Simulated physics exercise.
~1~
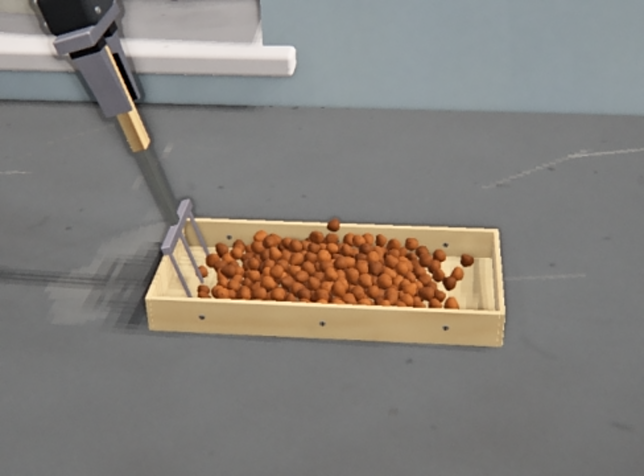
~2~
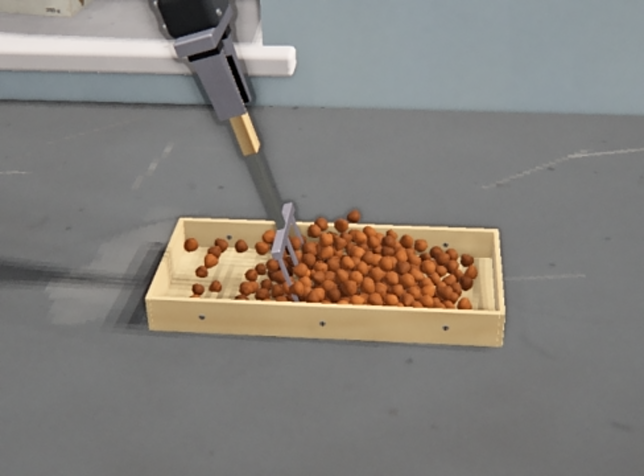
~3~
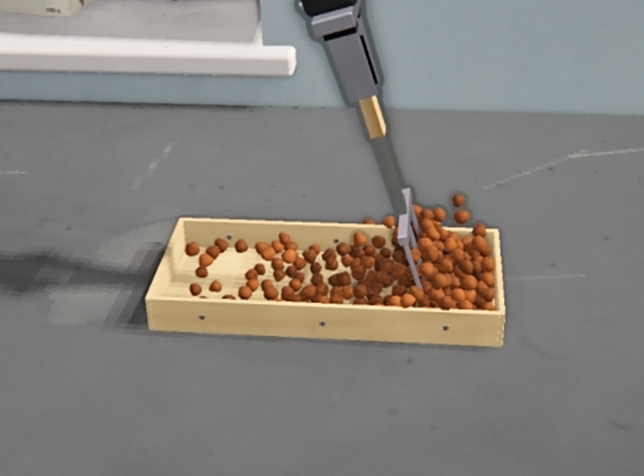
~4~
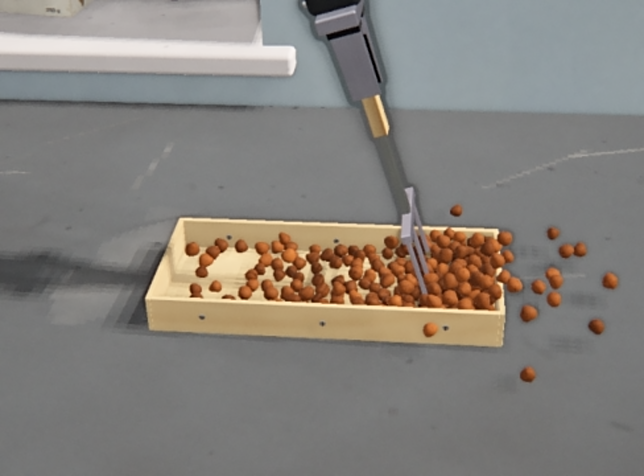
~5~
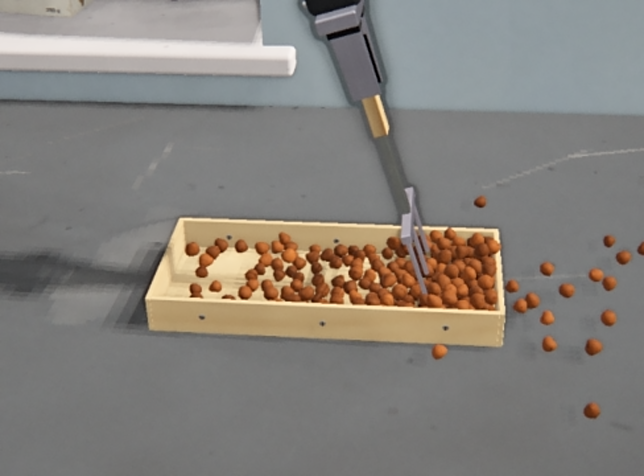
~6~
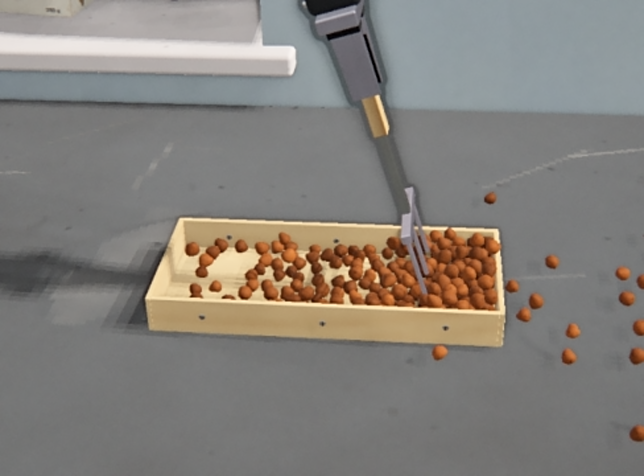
We see a robot arm drag a rake rightward through a wooden trough of round brown hazelnuts, heaping them against the right end until some spill over and roll across the grey table, while the rake stops and most stay in the trough.
